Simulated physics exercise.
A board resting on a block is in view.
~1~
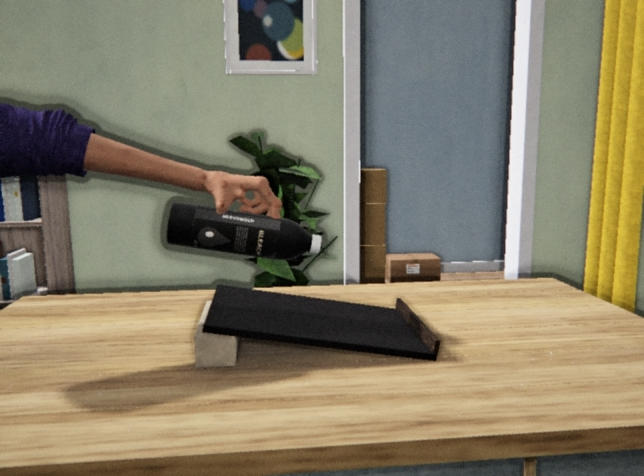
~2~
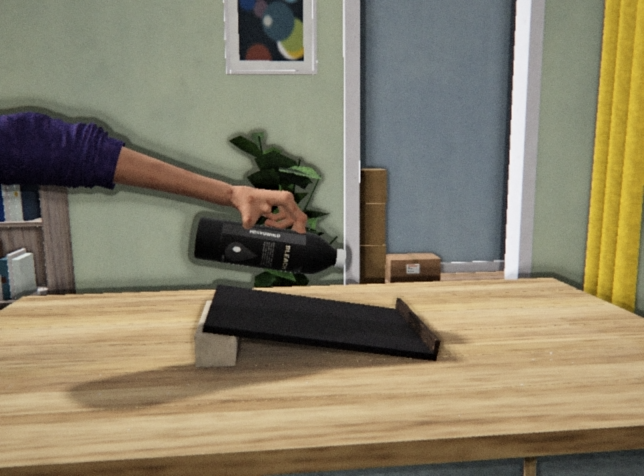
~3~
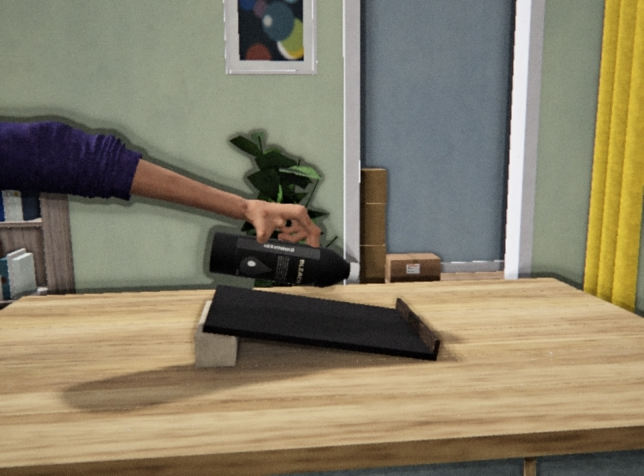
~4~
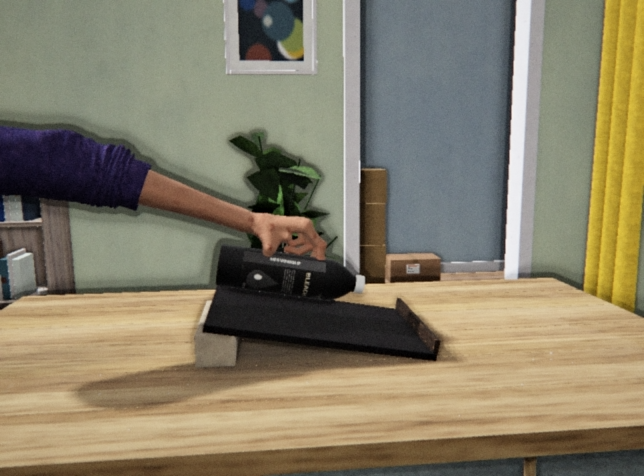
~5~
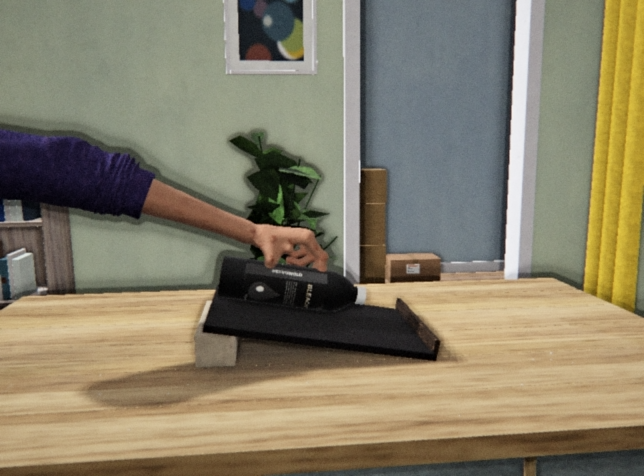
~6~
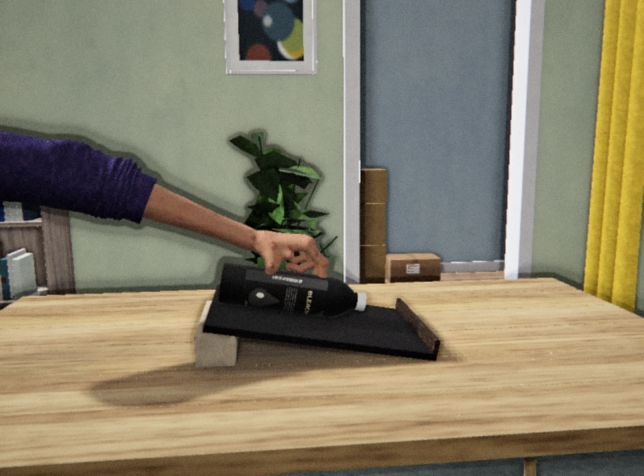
A hand lowers a black bottle on its side onto a sloping black board.
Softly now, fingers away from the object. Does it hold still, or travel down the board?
Fails to move.
Then, 0.30 s later than the last frame, all is still.
Then, 0.70 s later than the last frame, black bottle resting near (294, 293).
When it is over, it is as before. End places, in pixels of the last picture, black bottle near (294, 293). The black bottle keeps its place.
